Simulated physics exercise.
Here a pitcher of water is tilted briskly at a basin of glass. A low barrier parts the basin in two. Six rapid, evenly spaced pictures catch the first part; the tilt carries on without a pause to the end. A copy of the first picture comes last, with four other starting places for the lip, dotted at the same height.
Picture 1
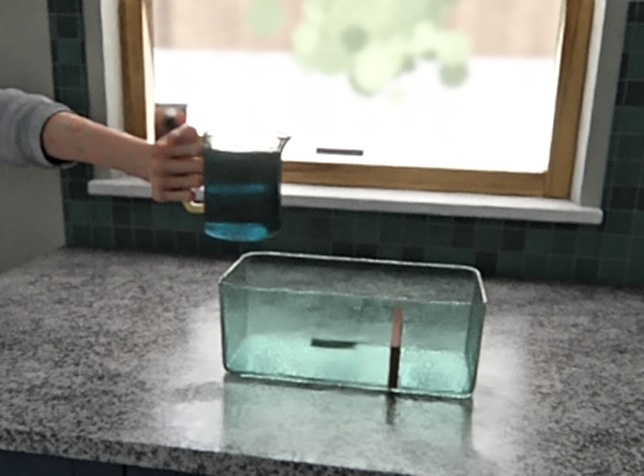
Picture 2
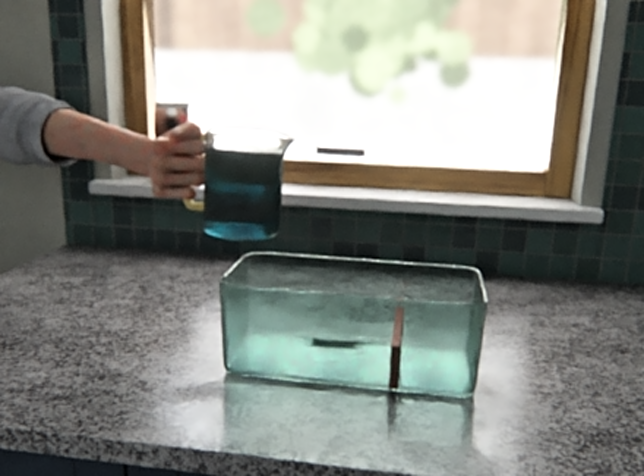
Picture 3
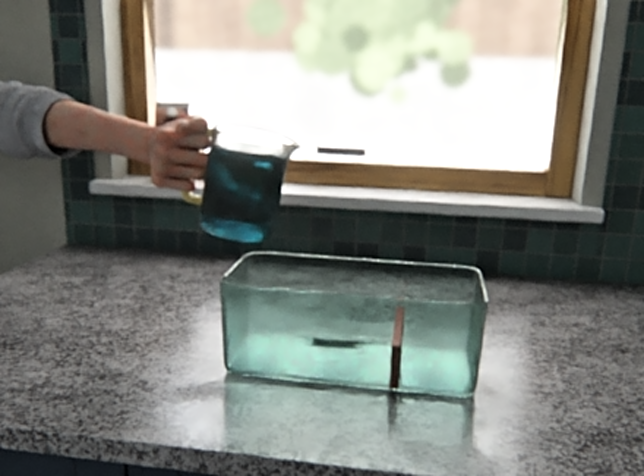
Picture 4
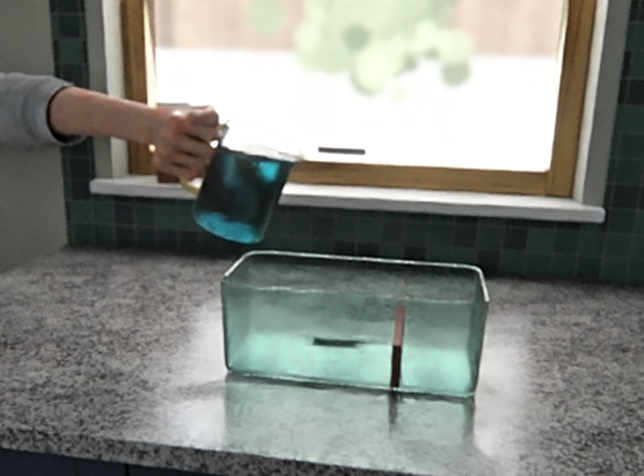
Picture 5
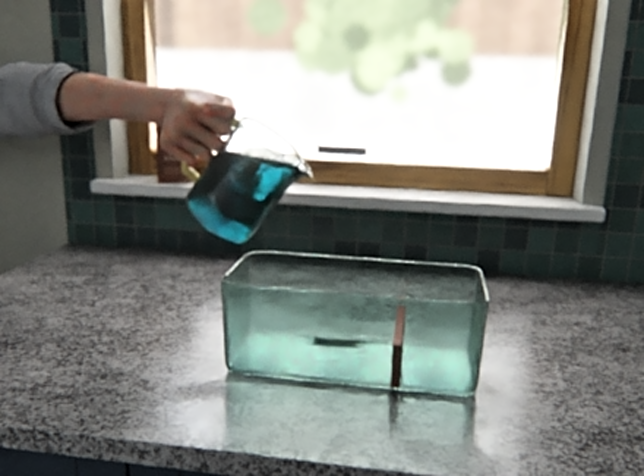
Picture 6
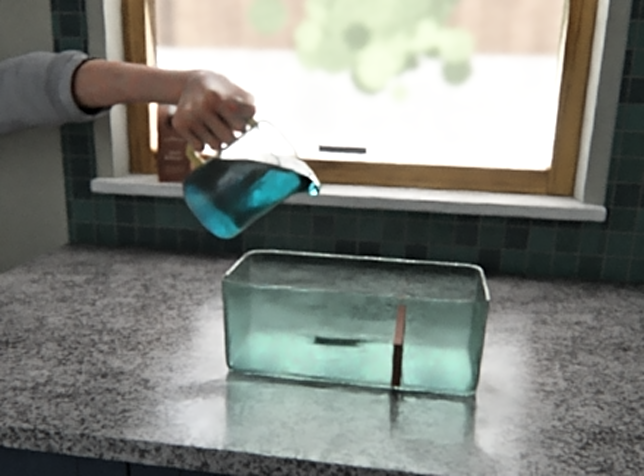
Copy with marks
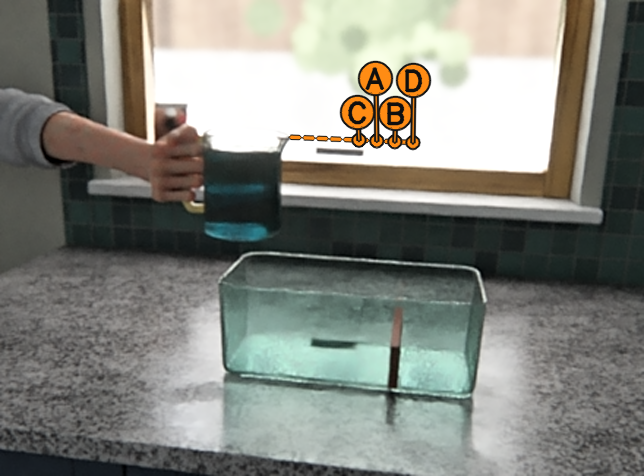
A hand held a glass pitcher of blue water above a clear basin with a low barrier, then briskly tilted it to the right until the water just came over the lip.
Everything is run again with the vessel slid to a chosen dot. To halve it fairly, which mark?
Spot C does it best.
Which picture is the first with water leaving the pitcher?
Picture 6.
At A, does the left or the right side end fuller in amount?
The right side.
In orange, A at (376, 140); B at (394, 141); C at (358, 140); D at (412, 142).
For spot A, about 18 % ends left of the wall and 78 % right of it; 4 % is lost outside.
For spot B, about 21 % ends left of the wall and 75 % right of it; 4 % is lost outside.
For spot C, about 50 % ends left of the wall and 47 % right of it; 4 % is lost outside.
For spot D, about 25 % ends left of the wall and 72 % right of it; 3 % is lost outside.
